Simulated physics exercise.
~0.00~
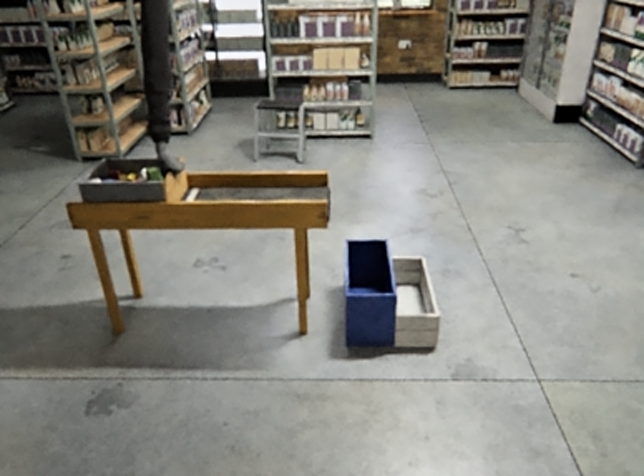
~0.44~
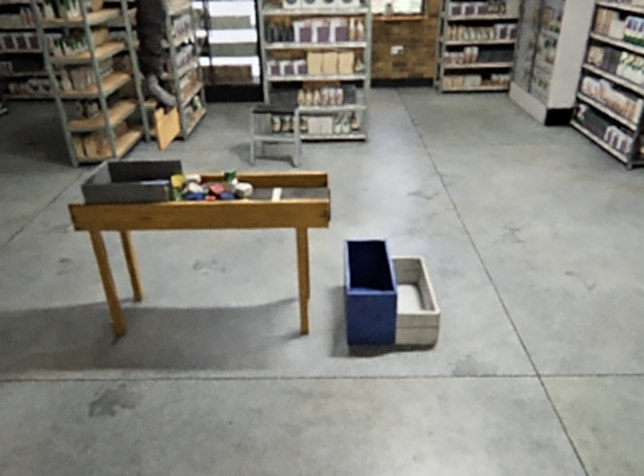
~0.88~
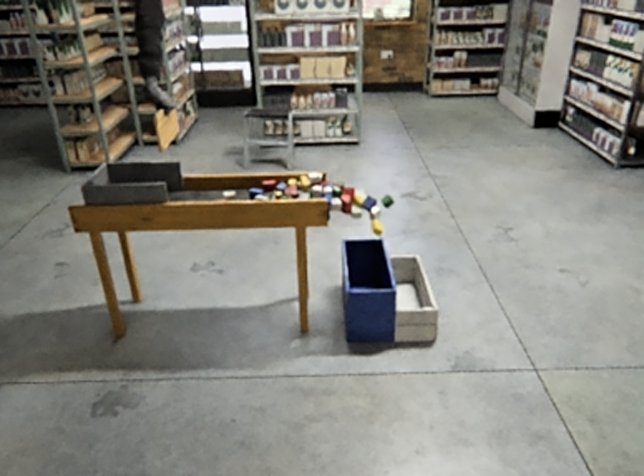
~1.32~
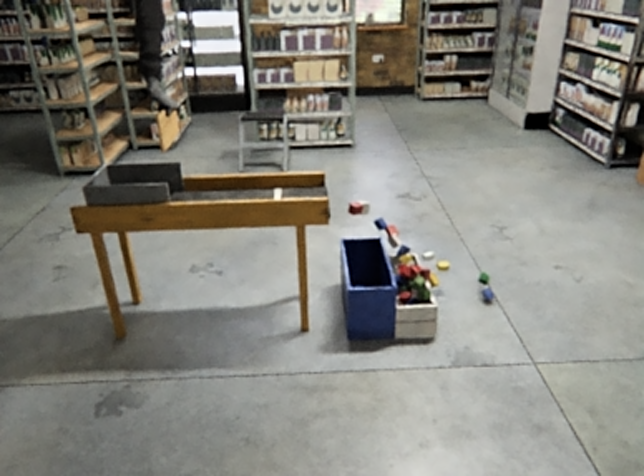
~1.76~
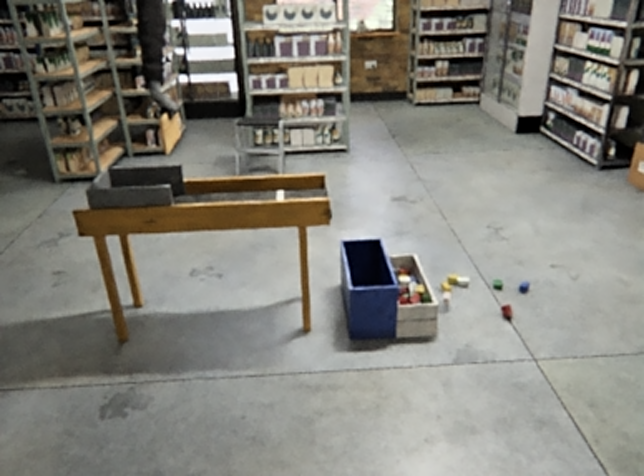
In a room lined with stocked shelves, a gate lifts from a grey pen on a wooden-sided table and colourful toy bricks ride right along its belt, spilling off the end past a blue tub, most landing in the white bin while several scatter on the floor beyond.
